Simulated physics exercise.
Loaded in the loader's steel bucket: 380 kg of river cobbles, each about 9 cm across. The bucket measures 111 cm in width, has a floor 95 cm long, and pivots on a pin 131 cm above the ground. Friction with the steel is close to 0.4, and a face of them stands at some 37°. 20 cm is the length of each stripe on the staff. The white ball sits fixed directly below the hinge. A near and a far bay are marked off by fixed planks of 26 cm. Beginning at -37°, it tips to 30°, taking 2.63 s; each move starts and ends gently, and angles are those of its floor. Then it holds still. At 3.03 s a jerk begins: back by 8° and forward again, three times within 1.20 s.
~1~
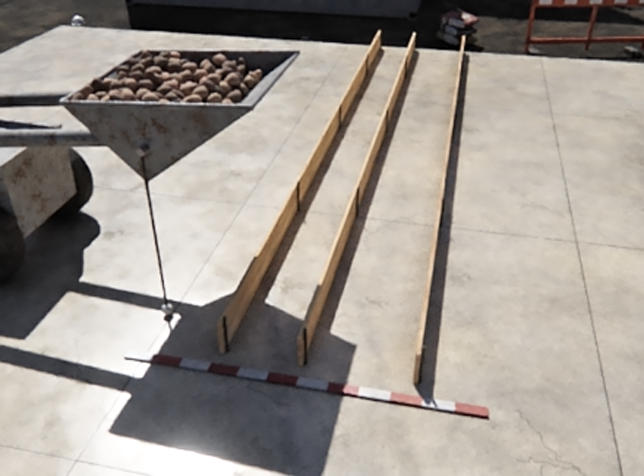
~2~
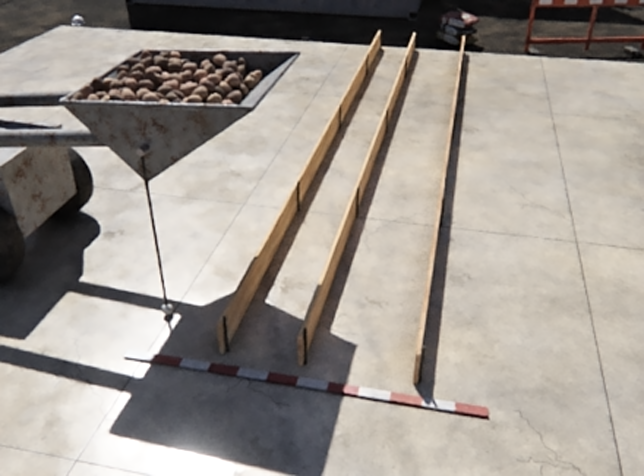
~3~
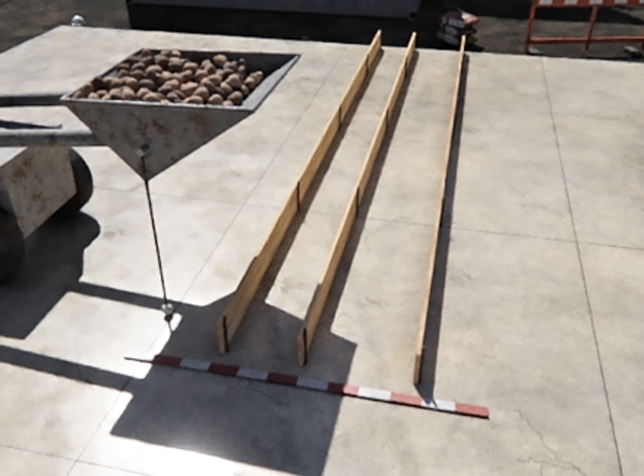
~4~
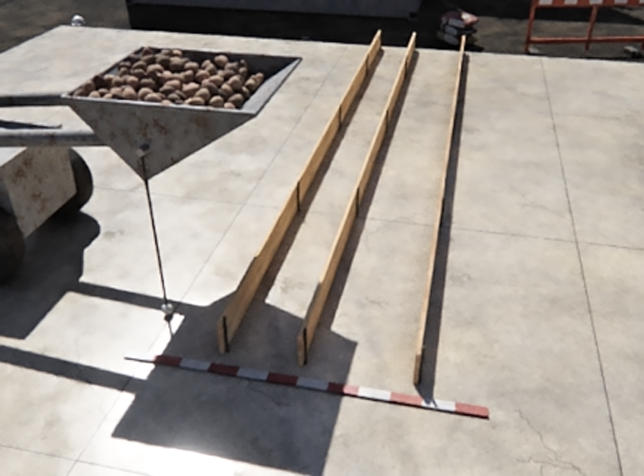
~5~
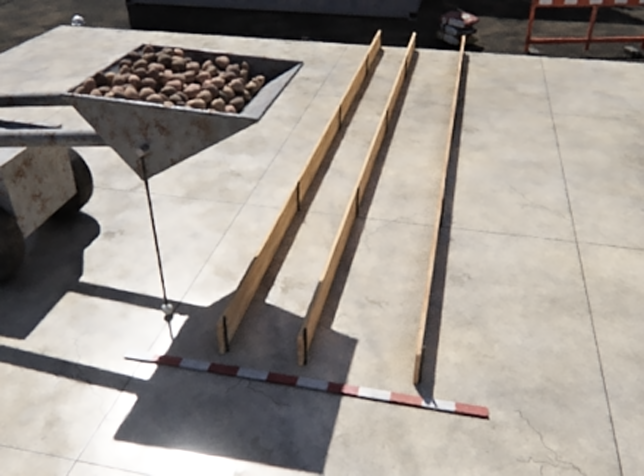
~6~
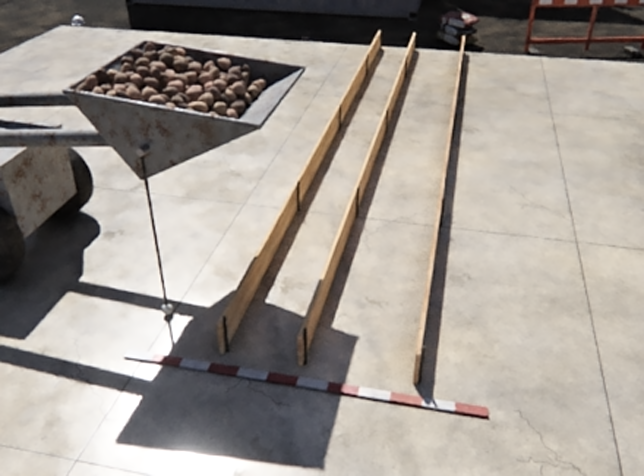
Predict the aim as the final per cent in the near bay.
The final share is about 65 per cent.
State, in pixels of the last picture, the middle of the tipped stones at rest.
(315, 280).
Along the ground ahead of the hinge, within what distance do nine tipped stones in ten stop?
Roughly 160 centimetres ahead of it along the ground.
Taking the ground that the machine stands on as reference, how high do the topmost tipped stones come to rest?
Near 32 cm up from the ground.
A little later the floor is at 19°; 99 % in the bucket, 1 % in the near bay; the foremost stones are at (275, 172).
Then the floor is at 30°; 36 % in the bucket, 57 % in the near bay, 7 % in the far bay; the foremost stones are at (364, 295).
Later still the floor is at 30°; 0 % in the bucket, 64 % in the near bay, 36 % in the far bay; the foremost stones are at (420, 289).
In the end the floor is at 30°; 0 % in the bucket, 64 % in the near bay, 36 % in the far bay; the foremost stones are at (420, 289).
